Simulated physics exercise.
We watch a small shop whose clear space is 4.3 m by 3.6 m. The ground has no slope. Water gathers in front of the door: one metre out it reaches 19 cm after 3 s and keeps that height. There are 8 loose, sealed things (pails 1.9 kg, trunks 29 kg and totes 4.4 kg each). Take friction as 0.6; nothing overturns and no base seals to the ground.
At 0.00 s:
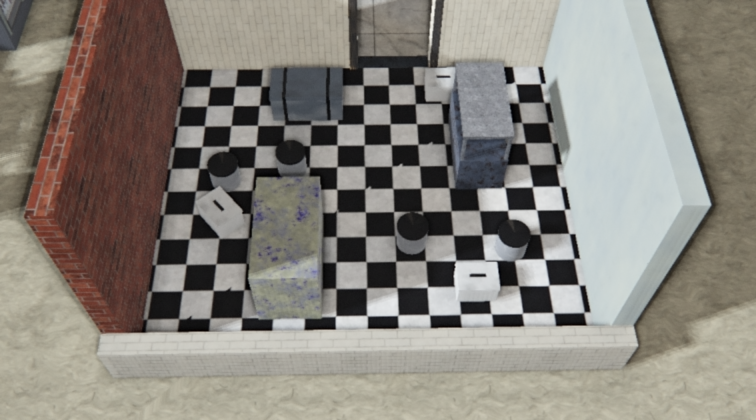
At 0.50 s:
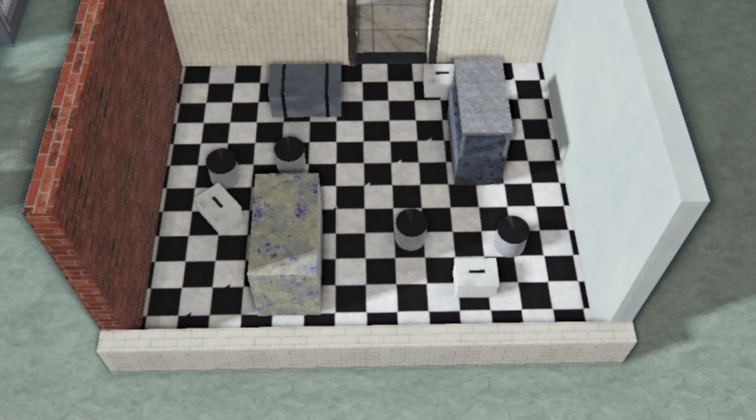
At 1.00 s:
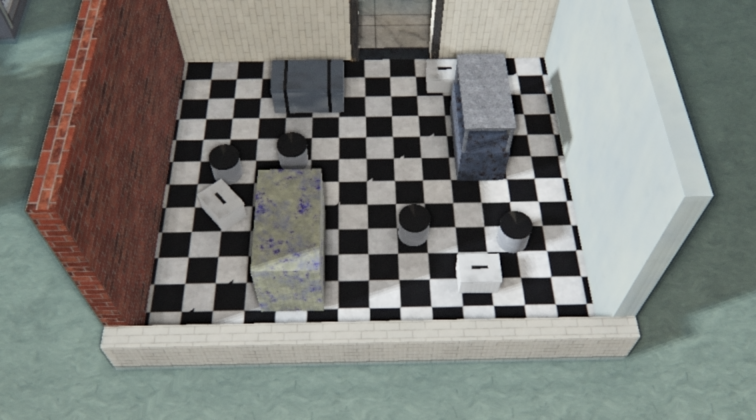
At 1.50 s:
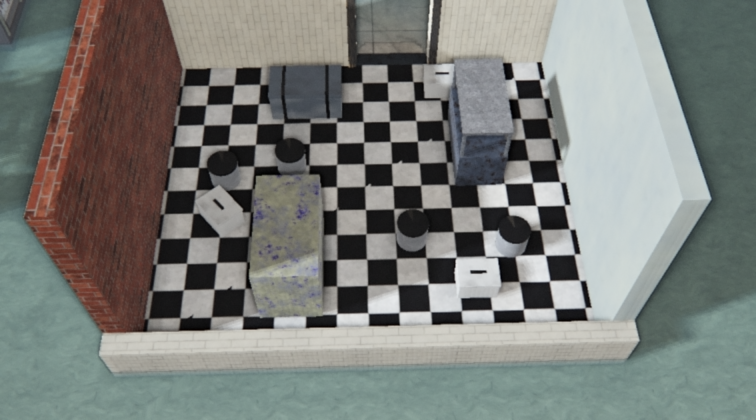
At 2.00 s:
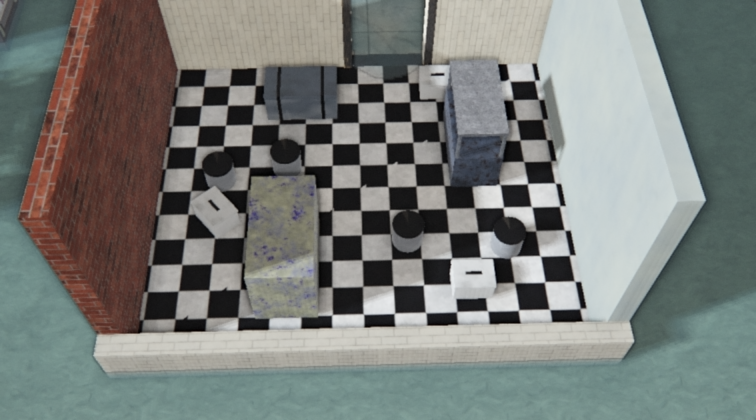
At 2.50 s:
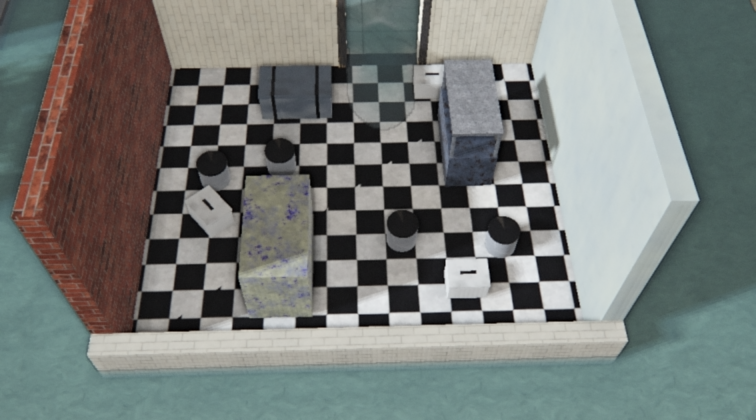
Water rose around the outside of a small checkered-floor room, then a thin, clear sheet crept in through the doorway at the back, while the trunks, pails and boxes inside stayed put.
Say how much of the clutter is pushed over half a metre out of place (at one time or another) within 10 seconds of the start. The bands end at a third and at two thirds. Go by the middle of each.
Share: From one to two thirds.
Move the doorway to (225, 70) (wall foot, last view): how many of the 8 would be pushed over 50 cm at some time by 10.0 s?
In that case 4 of them.
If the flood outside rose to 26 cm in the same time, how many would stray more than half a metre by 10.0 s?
In that case 5 of them.
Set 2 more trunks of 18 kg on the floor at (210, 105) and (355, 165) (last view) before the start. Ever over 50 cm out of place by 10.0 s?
In that order: Less, over.
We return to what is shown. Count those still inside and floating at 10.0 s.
At that moment 6.
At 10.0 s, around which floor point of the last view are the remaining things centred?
At about (367, 165).
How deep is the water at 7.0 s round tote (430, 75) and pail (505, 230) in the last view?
Roughly 3 and 1 cm.
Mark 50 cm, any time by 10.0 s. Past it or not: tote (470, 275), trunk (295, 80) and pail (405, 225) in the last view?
In that order: More, less, more.
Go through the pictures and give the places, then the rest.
A pail at (290, 152) rests on the ground; a trunk at (306, 82) rests on the ground; water covers 0.0 m2; 0 of 8 have shifted, in the first frame.
A pail at (289, 148), on the bottom; a trunk at (305, 79), on the bottom; 0.0 m2 under water; 0 of 8 have shifted, in the second frame.
A pail at (292, 144) rests on the ground; a trunk at (307, 74) rests on the ground; 0.0 m2 under water; 0 of 8 have shifted, in the third frame.
A pail at (290, 150) rests on the ground; a trunk at (305, 80) rests on the ground; water covers 0.0 m2; 0 of 8 have shifted, in the fourth frame.
A pail at (285, 151) rests on the ground; a trunk at (301, 81), on the bottom; water covers 0.1 m2; 0 of 8 have shifted, in the fifth frame.
A pail at (280, 150), on the bottom; a trunk at (295, 80) rests on the ground; 0.6 m2 under water; 0 of 8 have shifted, in the sixth frame.
After 3.5 s 0 of 8 are over 50 cm from their spots; 0 afloat.
After 4.5 s 1 of 8 are over 50 cm from their spots; 0 afloat.
After 7.0 s 3 of 8 are over 50 cm from their spots; 2 afloat.
After 10.0 s 3 of 8 are over 50 cm from their spots, and 3 have been at some point; 6 afloat.
